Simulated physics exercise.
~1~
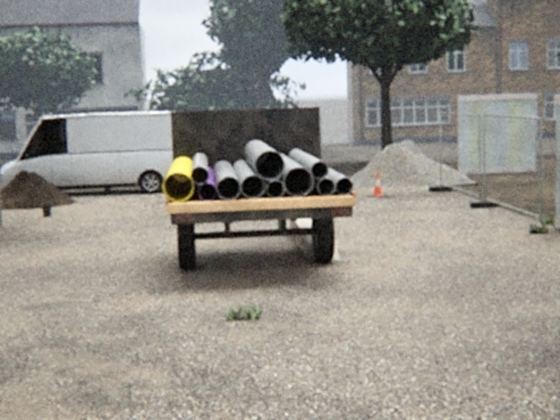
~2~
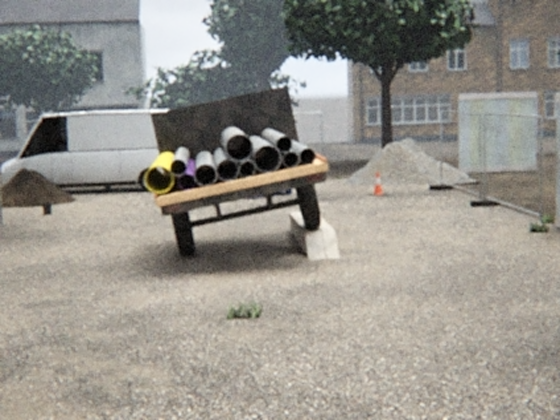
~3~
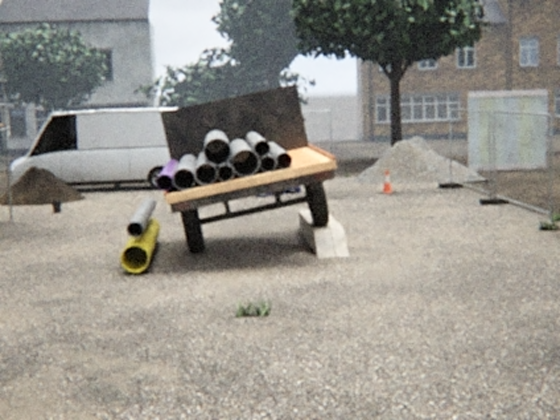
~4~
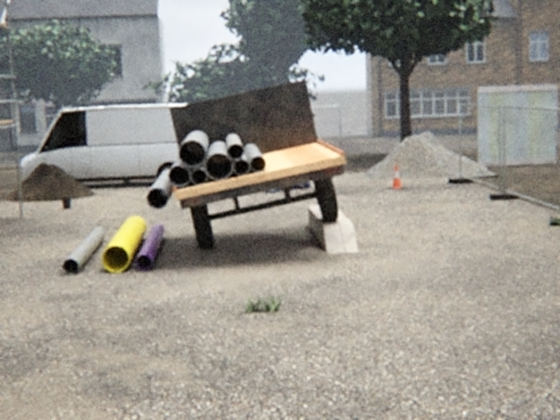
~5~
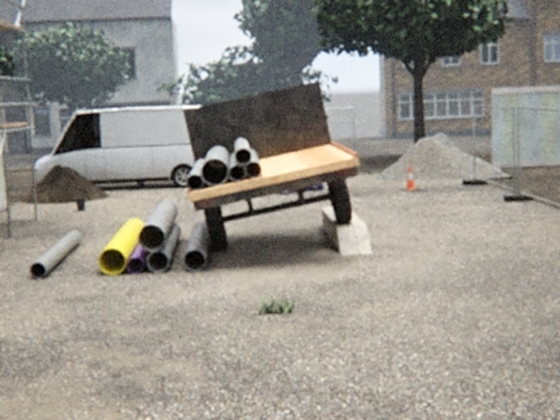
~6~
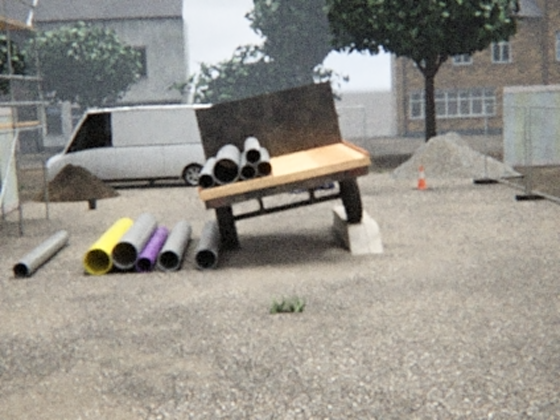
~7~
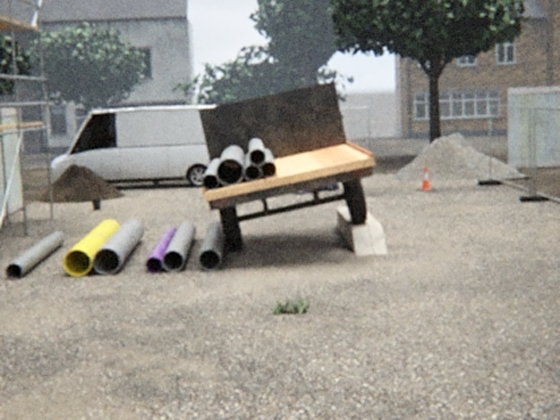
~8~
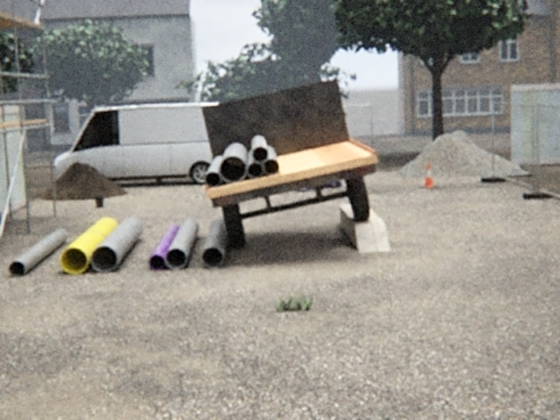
A flat wooden-decked trailer stands on a gravelly yard, seen from behind, with a yellow pipe, a purple one and several grey ones piled loose against its dark board. A white van, trees, a sand heap and brick buildings lie beyond. The right wheel rides up onto a pale kerb, the deck tips left, and the pipes roll that way. The yellow pipe drops off the left side first, then the purple and some grey ones follow as the view pans slightly left. Finally, six pipes lie on the ground at left, while the rest stay heaped on the leaning deck.
